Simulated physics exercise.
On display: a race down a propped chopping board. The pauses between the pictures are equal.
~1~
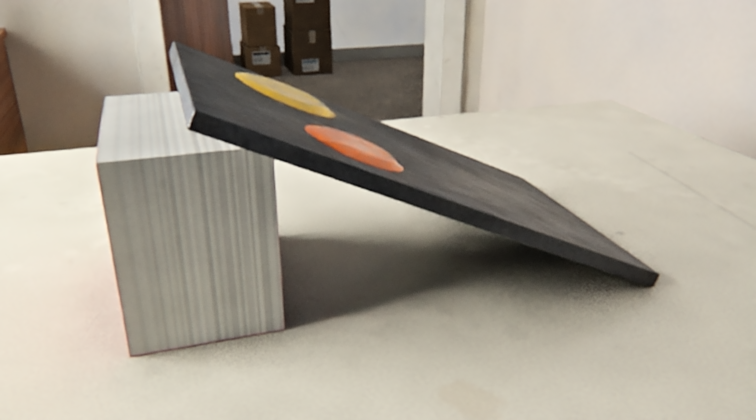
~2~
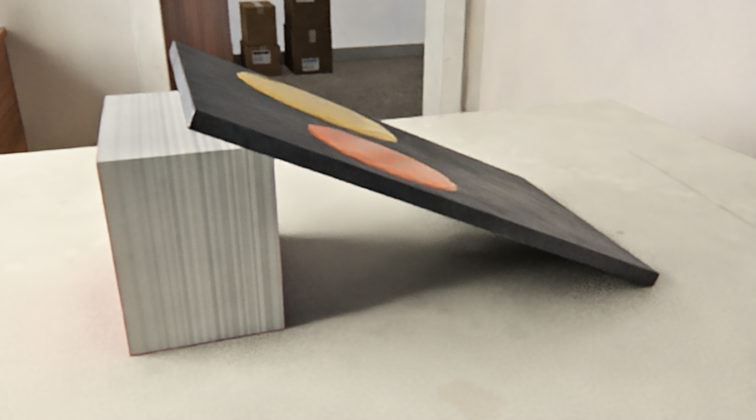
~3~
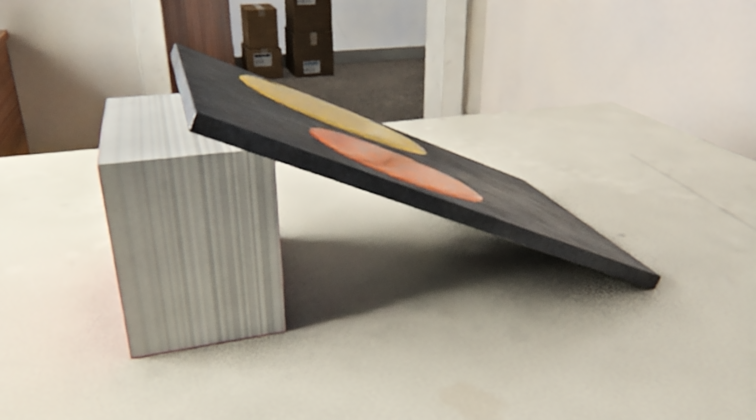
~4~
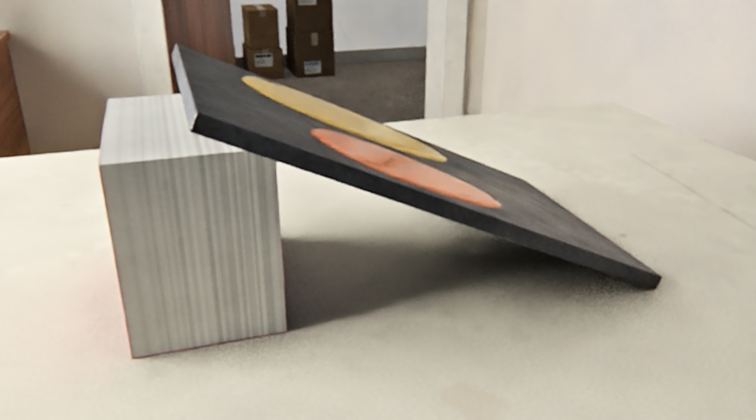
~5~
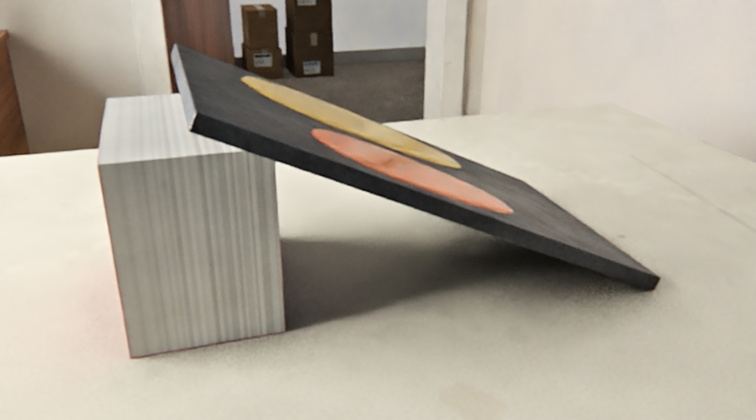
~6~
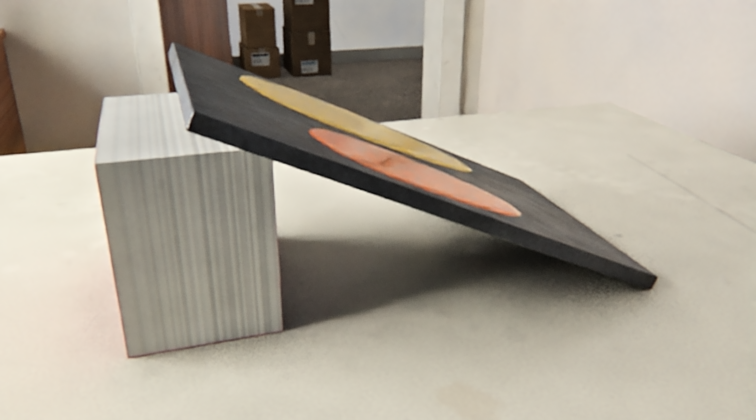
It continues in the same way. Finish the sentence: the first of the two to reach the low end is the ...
... back one.
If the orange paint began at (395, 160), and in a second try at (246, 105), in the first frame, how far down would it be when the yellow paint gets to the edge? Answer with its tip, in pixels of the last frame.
On the first go it would be around (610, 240), and on the second go around (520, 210).
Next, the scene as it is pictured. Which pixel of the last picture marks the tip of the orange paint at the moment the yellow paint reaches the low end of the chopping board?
Somewhere around (585, 233), I'd say.
Next, the orange paint is three quarters of the way down; the yellow paint is close to the edge.
After that, the orange paint is close to the edge; the yellow paint is close to the edge.
Finally, the orange paint is close to the edge; the yellow paint is at the low edge.
